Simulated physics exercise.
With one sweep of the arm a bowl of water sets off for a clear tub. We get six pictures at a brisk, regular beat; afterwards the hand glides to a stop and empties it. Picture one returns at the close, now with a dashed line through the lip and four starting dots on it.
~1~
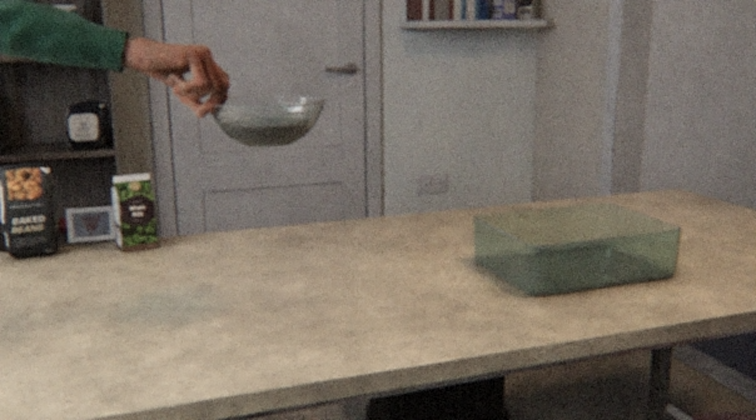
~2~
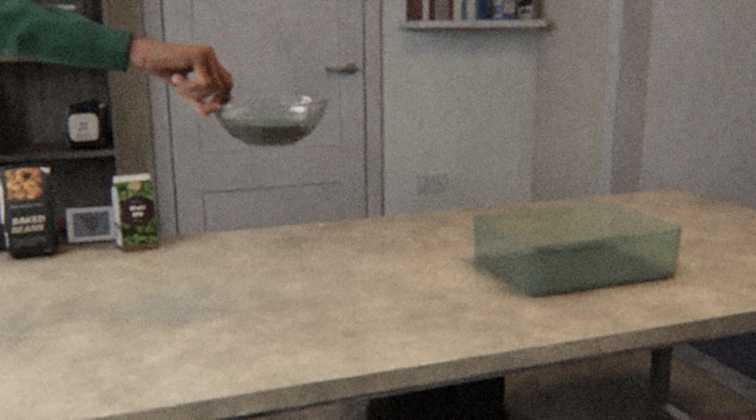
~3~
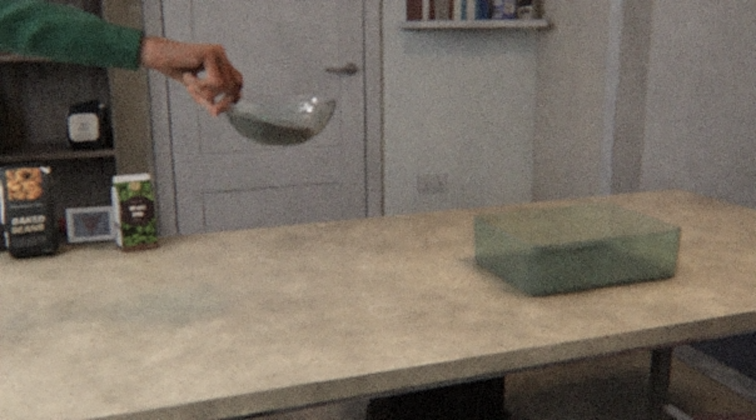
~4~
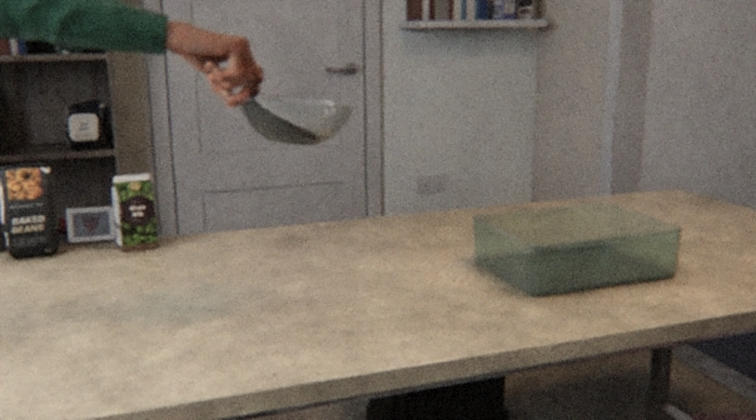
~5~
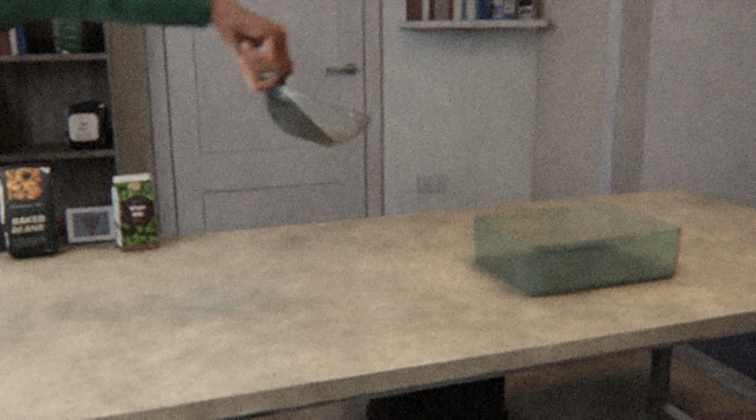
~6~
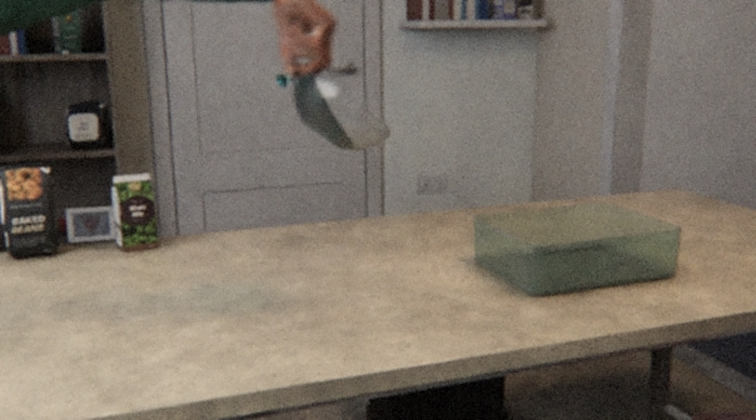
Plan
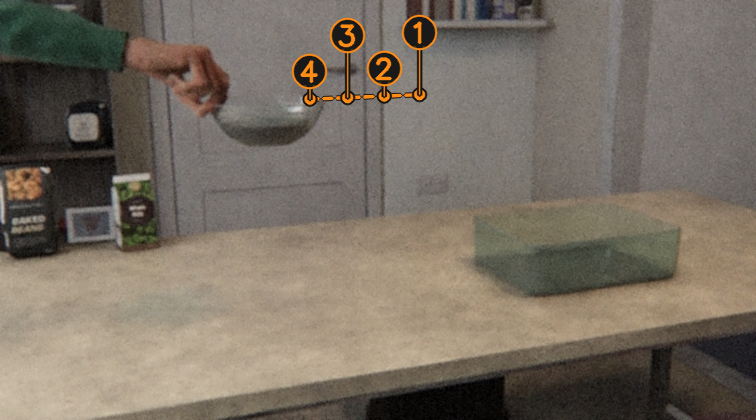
A hand in a green sleeve holds a clear glass bowl of water above a pale stone-look table, seen from slightly above in a room with a grey door. A green-tinted clear tub sits at right, with a dark packet and a green-and-white carton at left. The hand shifts right and tilts the bowl steeply, water reaching over its rim, while the camera stays still.
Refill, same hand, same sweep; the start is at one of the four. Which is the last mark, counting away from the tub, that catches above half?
Take 3.
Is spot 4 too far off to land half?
Yes.
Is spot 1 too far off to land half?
No.
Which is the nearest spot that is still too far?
Spot 4.
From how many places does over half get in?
Three of them.
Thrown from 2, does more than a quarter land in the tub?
Yes.
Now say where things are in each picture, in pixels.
Upright, lip at (320, 98); tub from (525, 296) to (673, 275); nothing has left yet, in the first picture.
Upright, lip at (323, 98); nothing has left yet, in the second picture.
Upright, lip at (332, 98); nothing has left yet, in the third picture.
Tipped about 7°, lip at (348, 104); nothing has left yet, in the fourth picture.
Tipped about 20°, lip at (368, 116); water is over the rim, down to (262, 85), in the fifth picture.
Tipped about 38°, lip at (385, 132); water is over the rim, down to (283, 84), in the sixth picture.
In orange, 1 at (419, 94); 2 at (384, 96); 3 at (347, 97); 4 at (309, 99).
With 1, about 68 % lands in the tub, 10 % falls short and 21 % goes beside or beyond.
With 2, about 72 % lands in the tub, 9 % falls short and 19 % goes beside or beyond.
With 3, about 70 % lands in the tub, 11 % falls short and 19 % goes beside or beyond.
With 4, about 30 % lands in the tub, 60 % falls short and 10 % goes beside or beyond.
